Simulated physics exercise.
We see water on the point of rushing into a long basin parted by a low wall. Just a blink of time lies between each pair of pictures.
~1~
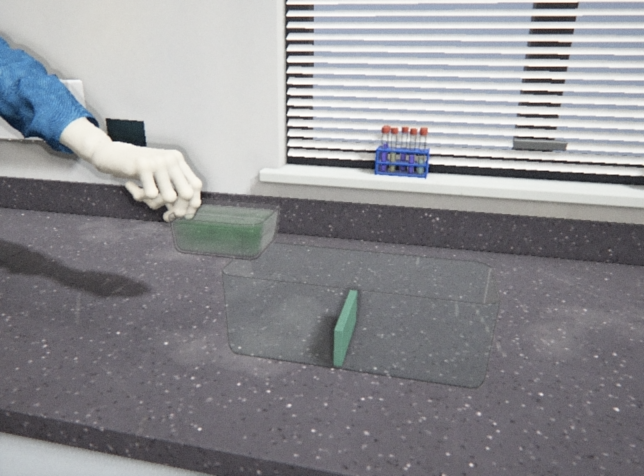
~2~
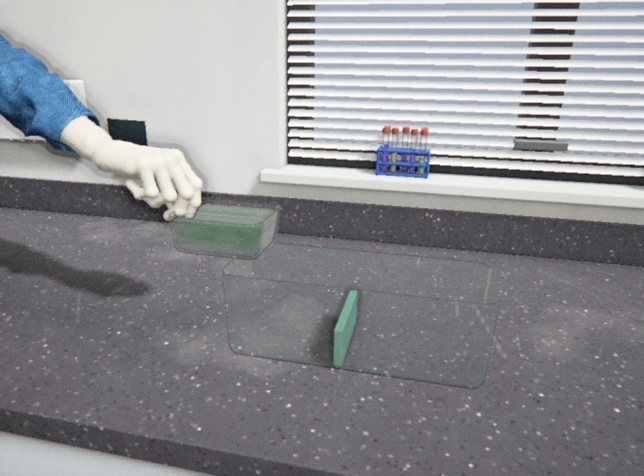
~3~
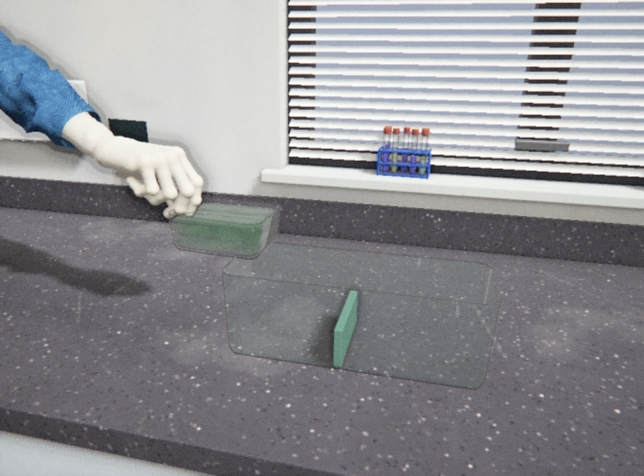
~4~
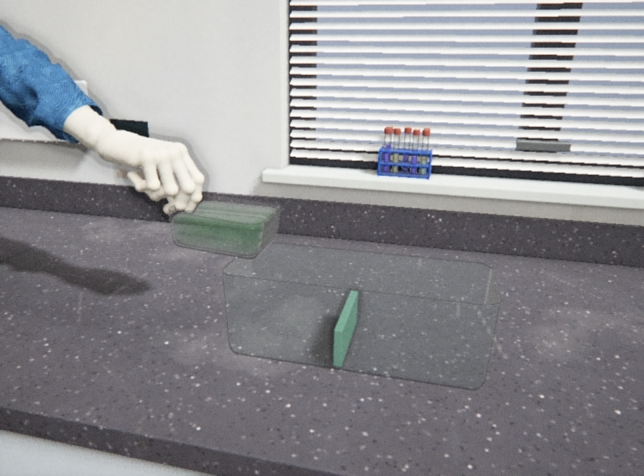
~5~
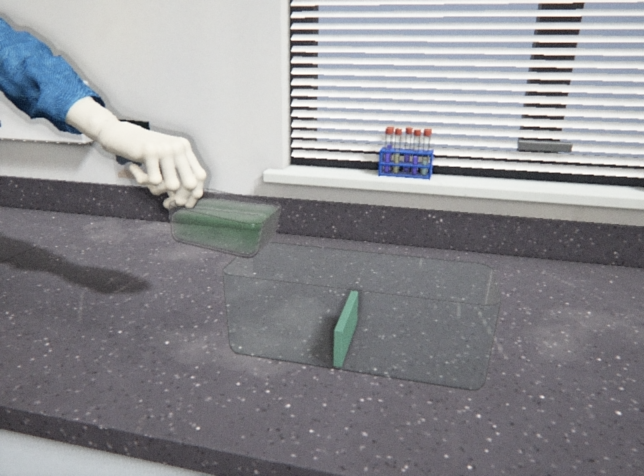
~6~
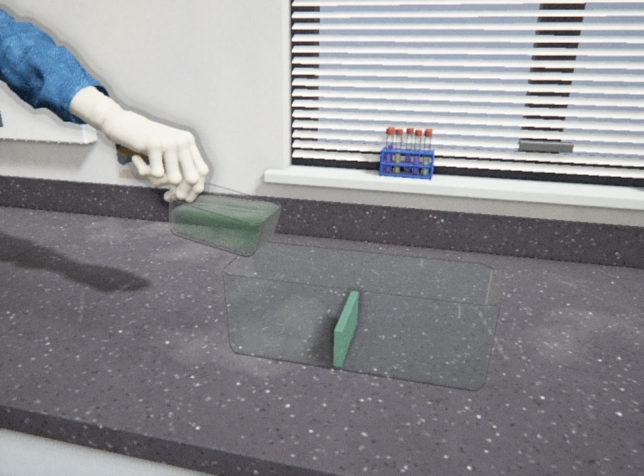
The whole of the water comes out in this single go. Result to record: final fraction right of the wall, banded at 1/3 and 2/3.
Fraction right of wall: Under 1/3.
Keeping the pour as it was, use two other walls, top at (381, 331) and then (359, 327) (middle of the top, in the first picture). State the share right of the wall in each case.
In order, 15 and 20 in a hundred.
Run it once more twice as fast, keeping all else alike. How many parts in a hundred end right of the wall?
It comes to about 30 per cent.
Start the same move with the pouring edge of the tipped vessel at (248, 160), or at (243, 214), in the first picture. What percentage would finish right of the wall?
First place gives some 5 %, second place some 0 %.
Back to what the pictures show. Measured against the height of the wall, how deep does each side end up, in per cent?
Left: 40 %. Right: 0 %.
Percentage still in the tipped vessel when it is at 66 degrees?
Roughly 40 percent remains at that point.
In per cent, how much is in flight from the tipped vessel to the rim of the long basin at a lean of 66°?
40 %.
A moment on, the tilt is 66° and 39 per cent is still to pour, 22 is left of the wall and 0 right of it.
Next, the tilt is 97° and 5 per cent is still to pour, 76 is left of the wall and 12 right of it.
Then the tilt is 99° and 0 per cent is still to pour, 85 is left of the wall and 13 right of it.
Later the tilt is 99° and 0 per cent is still to pour, 85 is left of the wall and 13 right of it.
Finally, 85 per cent lies left of the wall, 13 right of it and 2 outside.
